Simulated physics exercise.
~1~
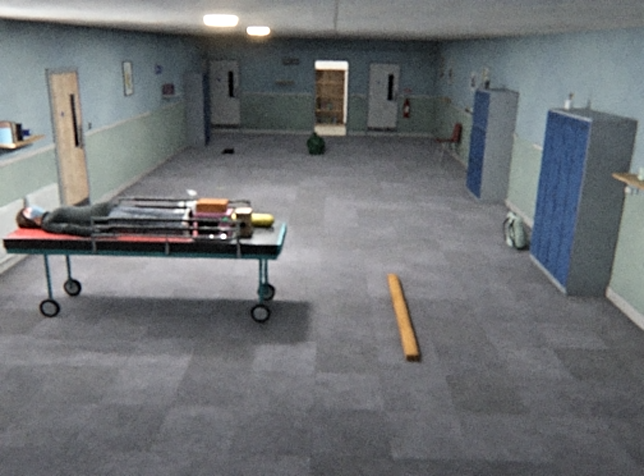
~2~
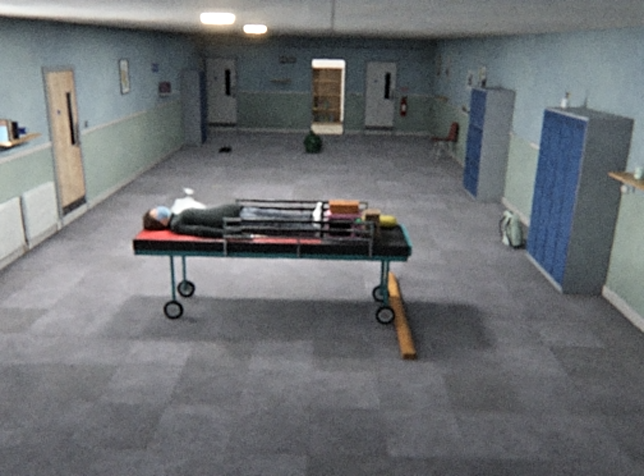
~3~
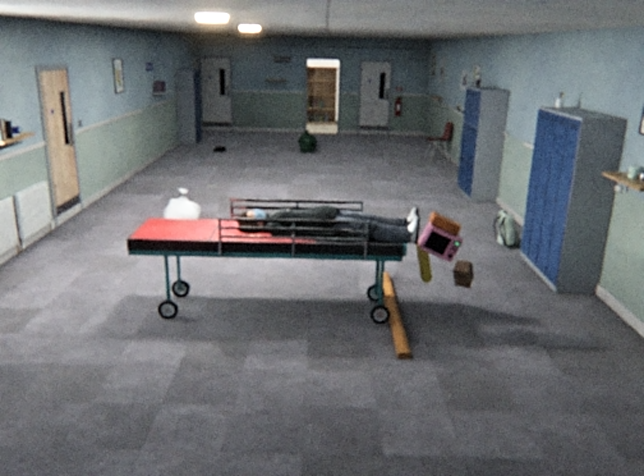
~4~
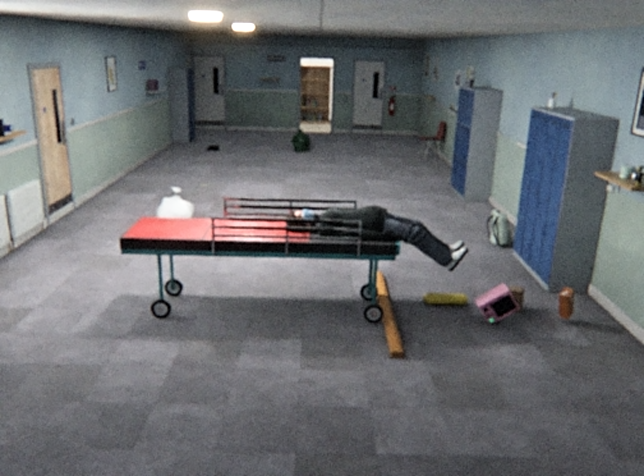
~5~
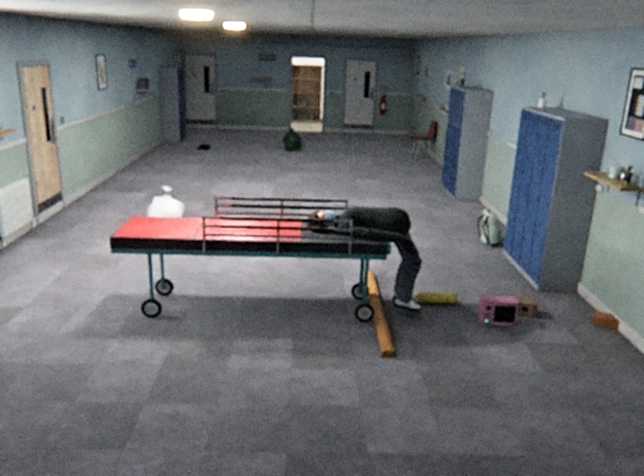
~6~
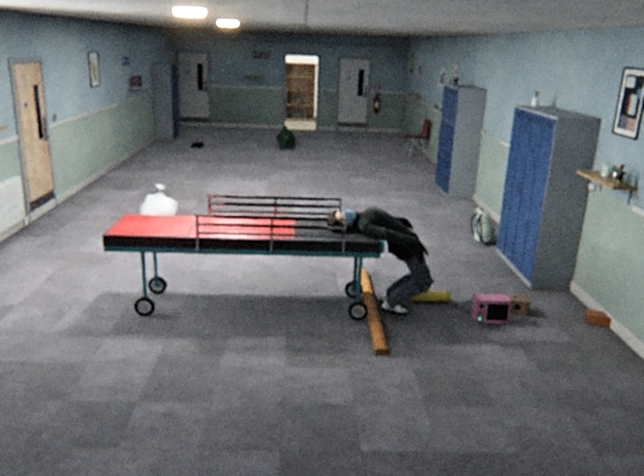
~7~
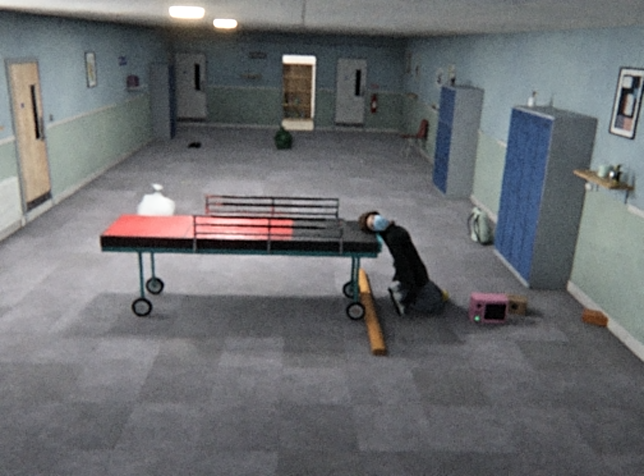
A hospital trolley carrying a limp person and several loose objects rolls right and stops at a wooden beam on the floor. The objects tumble off, and the person slides feet first over the end, folding down to the floor with the head beside the trolley's edge.
